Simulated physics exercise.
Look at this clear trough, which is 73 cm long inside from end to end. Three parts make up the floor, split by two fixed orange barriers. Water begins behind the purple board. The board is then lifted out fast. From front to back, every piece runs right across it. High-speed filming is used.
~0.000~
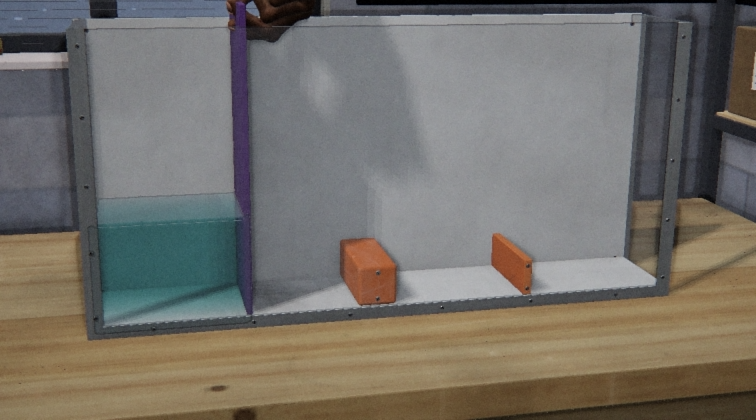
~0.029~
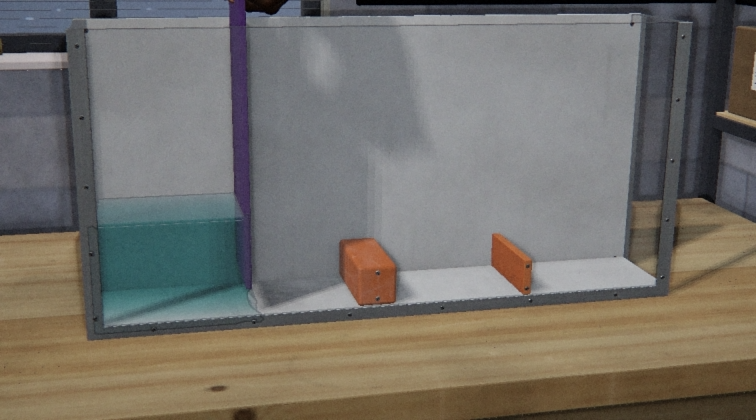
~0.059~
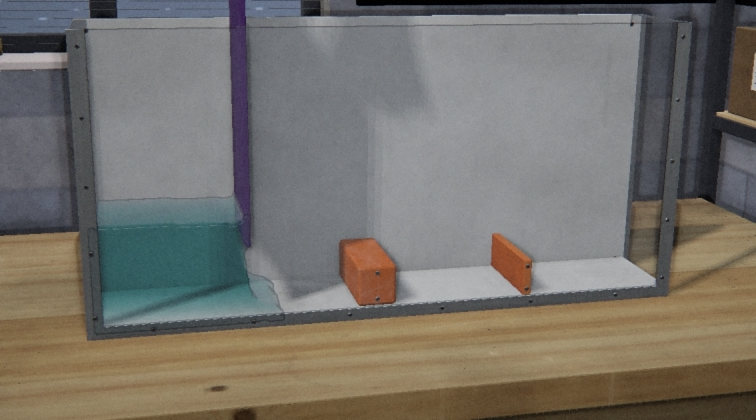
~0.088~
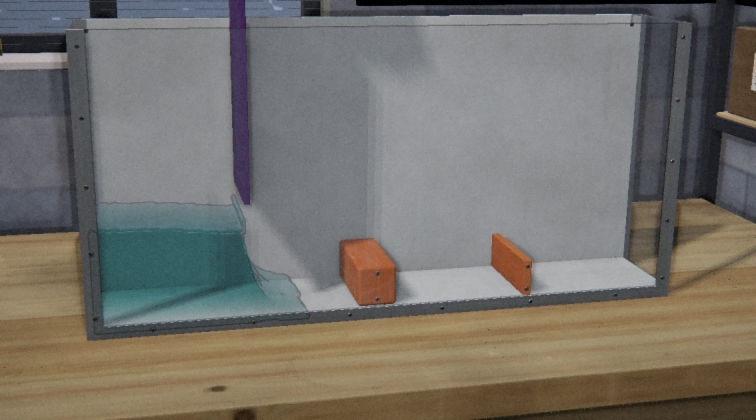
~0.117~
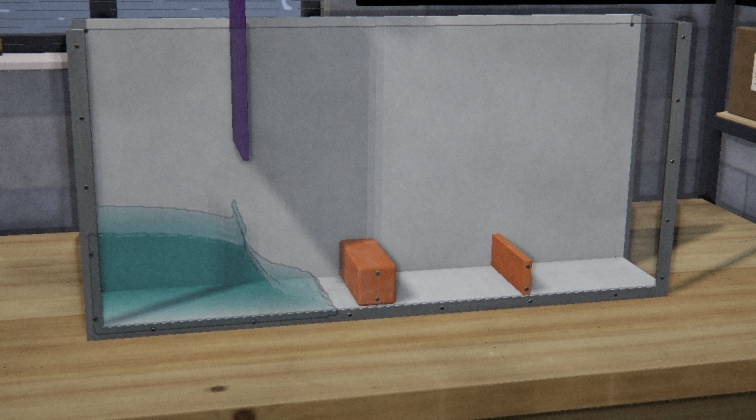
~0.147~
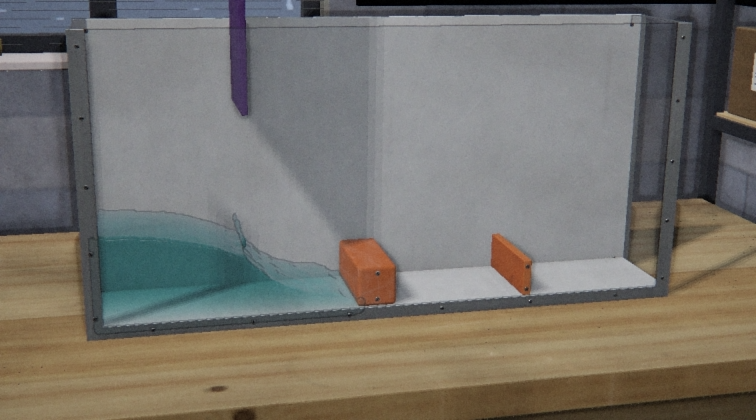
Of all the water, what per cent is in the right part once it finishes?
About 4 per cent ends up in the right part.
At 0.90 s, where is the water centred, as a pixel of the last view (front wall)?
Roughly at pixel (305, 293).
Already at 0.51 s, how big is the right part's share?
Roughly 0 per cent of the liquid is there.
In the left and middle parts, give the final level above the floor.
Around 5.0 cm in the first and around 3.5 cm in the second.
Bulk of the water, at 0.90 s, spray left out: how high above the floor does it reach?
About 5.5 cm.
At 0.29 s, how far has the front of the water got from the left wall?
About 34 cm.
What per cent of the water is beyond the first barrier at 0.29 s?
Near 2 in a hundred at that instant.
After 0.29 s 2 per cent is beyond the first barrier and 0 beyond the second.
After 0.51 s 22 per cent is beyond the first barrier and 0 beyond the second.
After 0.90 s 28 per cent is beyond the first barrier and 4 beyond the second.
In the end the left part holds 69, the middle 28 and the right 4 per cent.
